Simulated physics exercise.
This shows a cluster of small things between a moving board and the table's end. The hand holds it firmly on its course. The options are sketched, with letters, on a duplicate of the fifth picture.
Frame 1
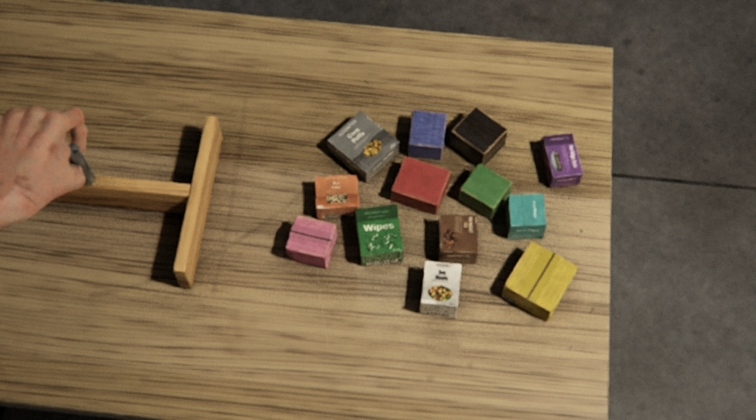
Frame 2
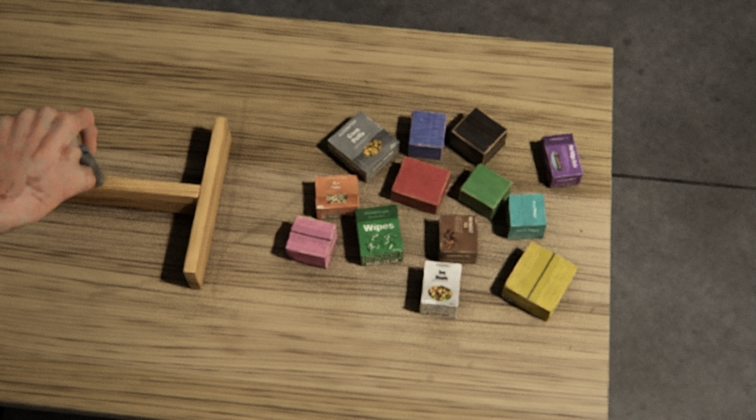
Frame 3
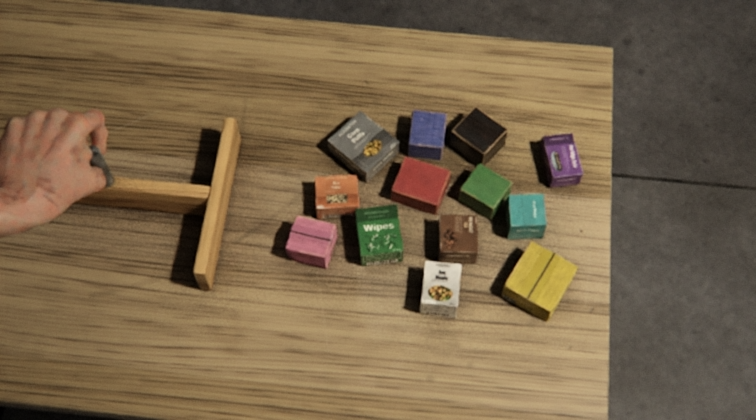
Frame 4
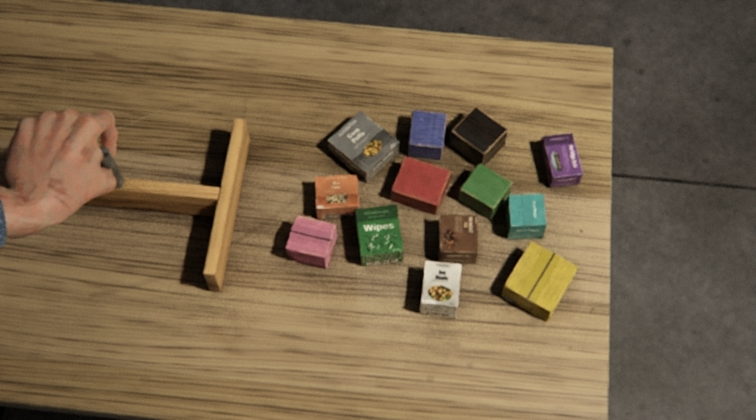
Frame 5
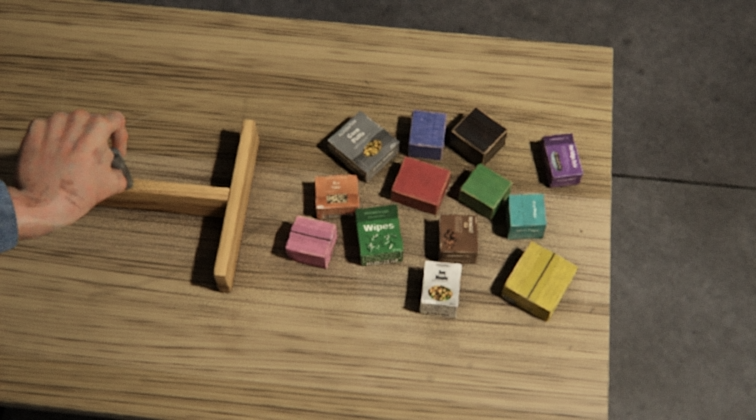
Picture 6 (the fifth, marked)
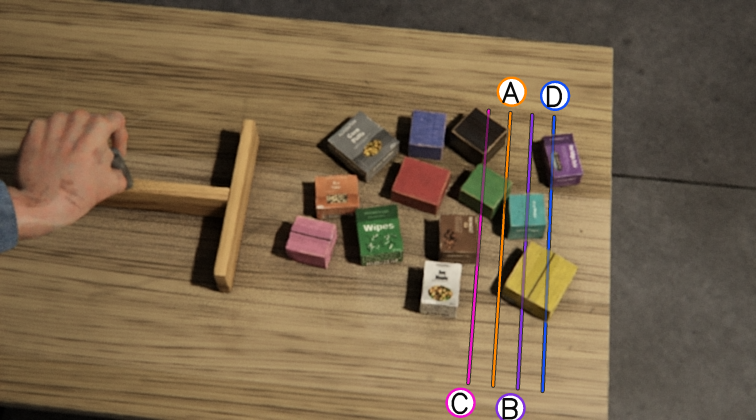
A hand slides a wooden T-shaped board slowly right toward a cluster of colourful small boxes.
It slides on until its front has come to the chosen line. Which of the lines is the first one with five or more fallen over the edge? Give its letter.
It must go as far as D.
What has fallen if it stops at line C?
It is the turquoise packet.
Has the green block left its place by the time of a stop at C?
Yes.
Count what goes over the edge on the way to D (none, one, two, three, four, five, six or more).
Six or more.
On the marked copy, A at (502, 241); B at (526, 243); C at (479, 238); D at (549, 245).
Taking D. A third of the way, board (348, 206); black block (490, 133); blue block (443, 131).
Two thirds of the way, board (461, 217); turquoise packet (606, 239); green block (591, 201).
When it is over, board (549, 226); turquoise packet over the edge; green block over the edge; seven fallen.
As for the rest, A drops only two; B drops only three; C drops only one.
